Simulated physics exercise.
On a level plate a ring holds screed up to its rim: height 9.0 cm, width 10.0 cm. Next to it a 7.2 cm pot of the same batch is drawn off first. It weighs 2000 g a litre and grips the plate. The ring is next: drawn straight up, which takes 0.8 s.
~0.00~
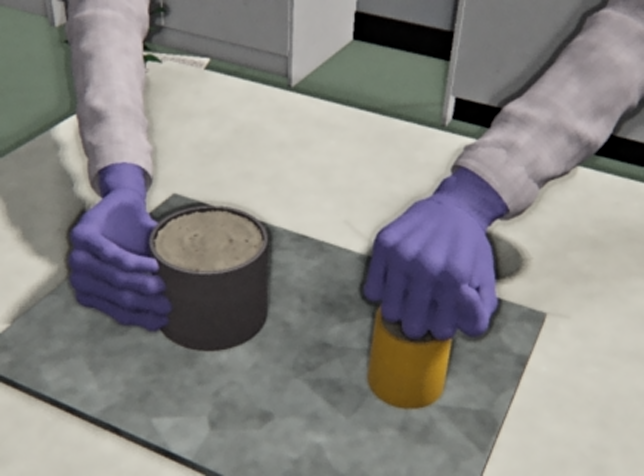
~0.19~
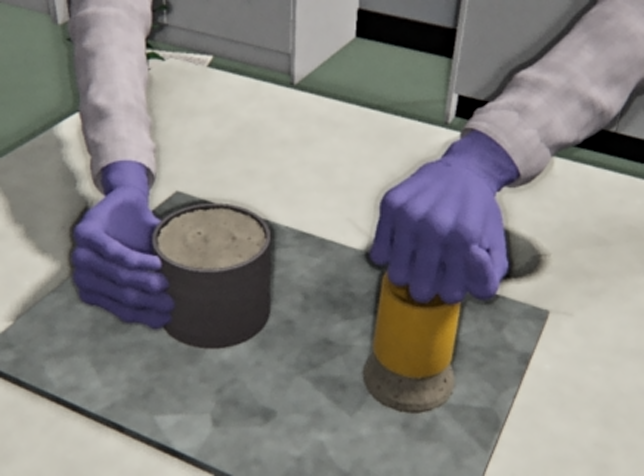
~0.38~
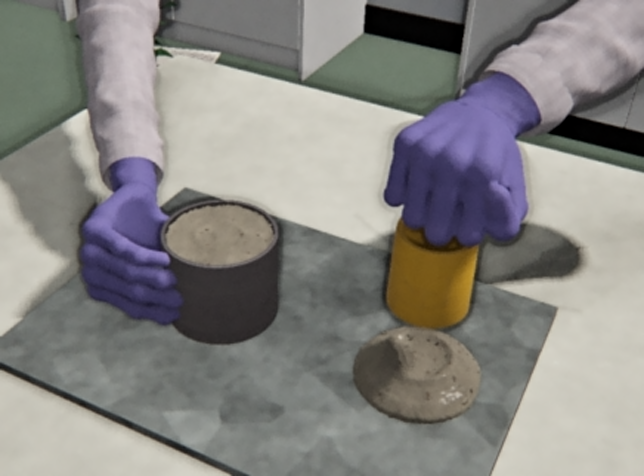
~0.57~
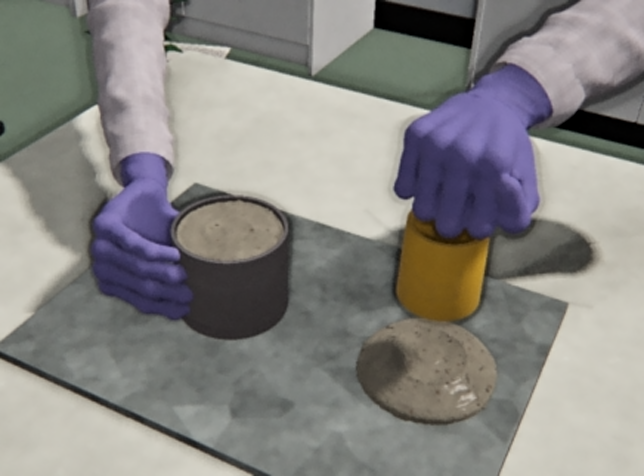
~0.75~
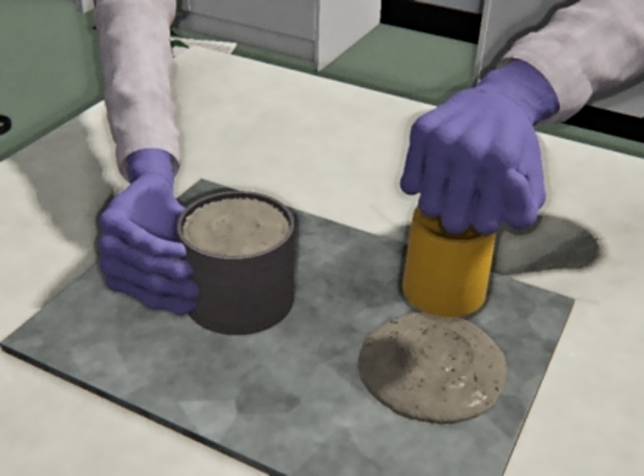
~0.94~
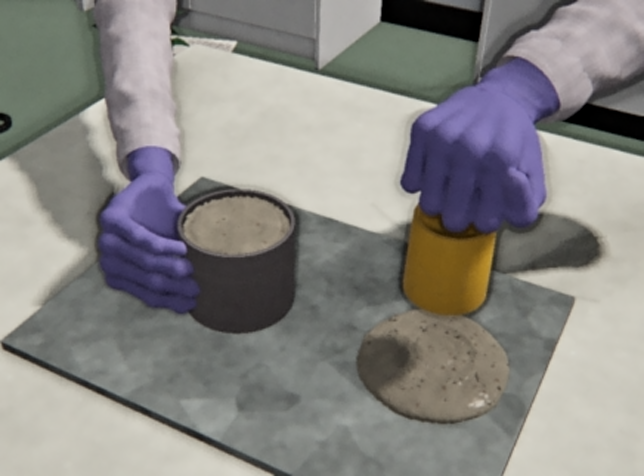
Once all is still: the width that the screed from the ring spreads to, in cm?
Some 24.5 cm.
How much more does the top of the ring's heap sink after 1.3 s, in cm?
Near 2.5 centimetres.
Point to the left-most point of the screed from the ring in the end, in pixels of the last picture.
Around (114, 316).
After 1.1 s, the ring is up 1.4 cm; the screed has come down 0.2 cm to 8.8 cm and is 11 cm wide.
After 1.3 s, the ring is up 4.9 cm; the screed has come down 3.9 cm to 5.1 cm and is 17 cm wide.
After 1.5 s, the ring is up 8.4 cm; the screed has come down 5.9 cm to 3.1 cm and is 21 cm wide.
After 1.8 s, the ring is clear; the screed has come down 6.3 cm to 2.7 cm and is 23 cm wide.
After 3.9 s, at rest, the ring is clear; the screed has come down 6.5 cm to 2.5 cm and is 24 cm wide.
